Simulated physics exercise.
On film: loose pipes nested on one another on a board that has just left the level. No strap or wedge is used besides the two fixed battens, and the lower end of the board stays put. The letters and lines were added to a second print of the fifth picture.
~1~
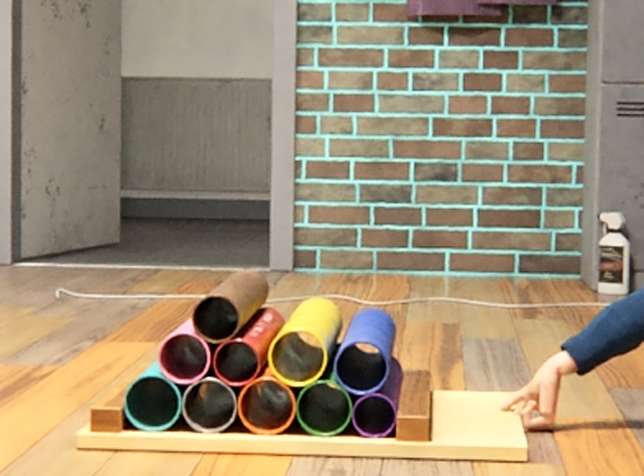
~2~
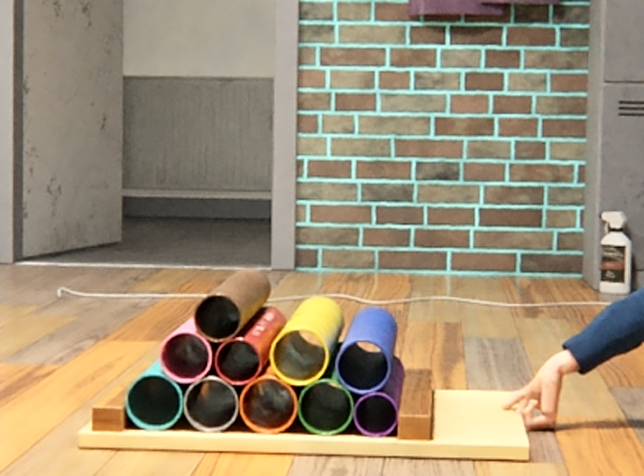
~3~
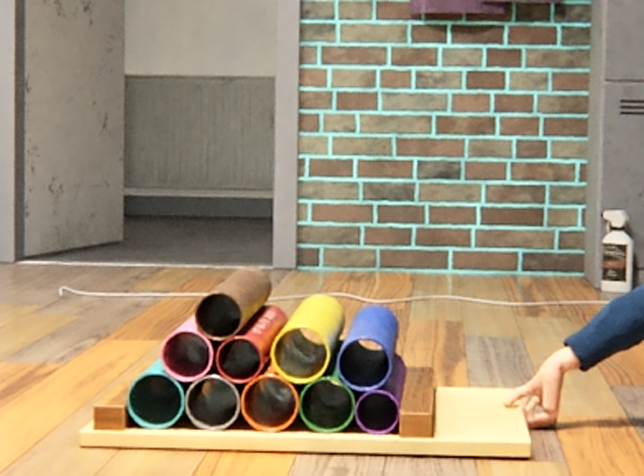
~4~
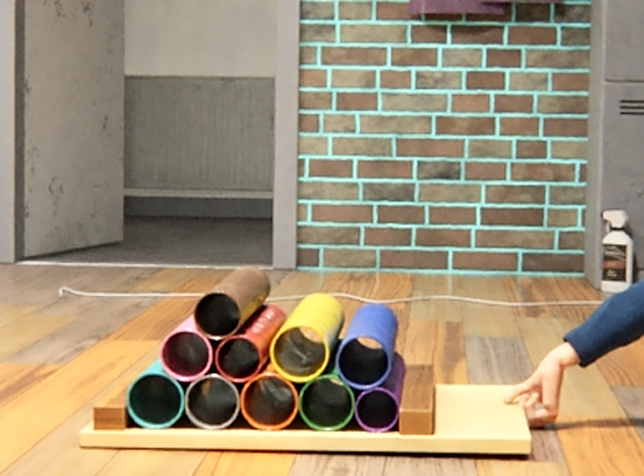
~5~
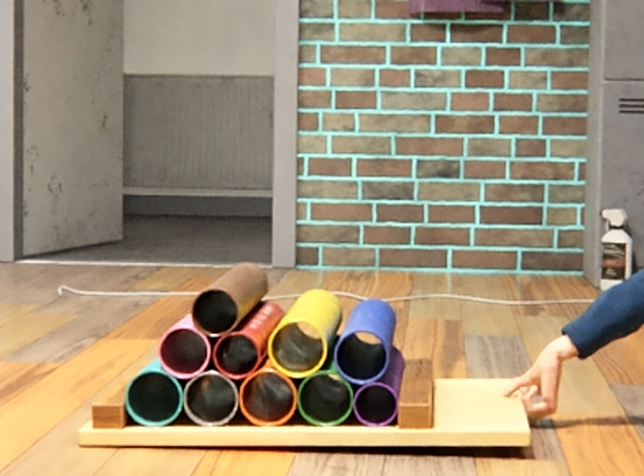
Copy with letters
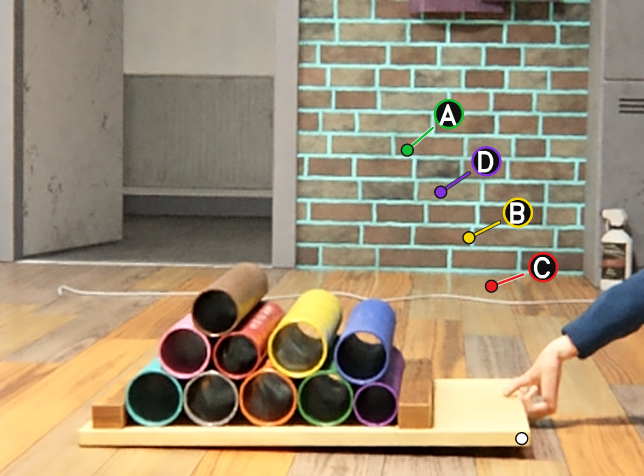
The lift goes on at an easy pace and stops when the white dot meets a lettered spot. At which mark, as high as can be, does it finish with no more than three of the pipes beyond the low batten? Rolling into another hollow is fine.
Lift it to B and no more.
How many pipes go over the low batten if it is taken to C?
At C the number is none.
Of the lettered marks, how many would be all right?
The number is two.
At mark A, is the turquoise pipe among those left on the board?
The turquoise pipe: Yes.
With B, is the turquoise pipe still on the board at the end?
Yes, with B.
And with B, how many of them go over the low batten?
At B the number is none.
On the copy, A at (408, 150); B at (469, 238); C at (492, 286); D at (441, 192); the white dot at (522, 439).
On B. First, board at 17°.
Then, board at 28°.
Finally, board at 28°, none over the low batten.
By contrast, A five over the low batten; C none over the low batten; D four over the low batten (pink, red, yellow, brown).
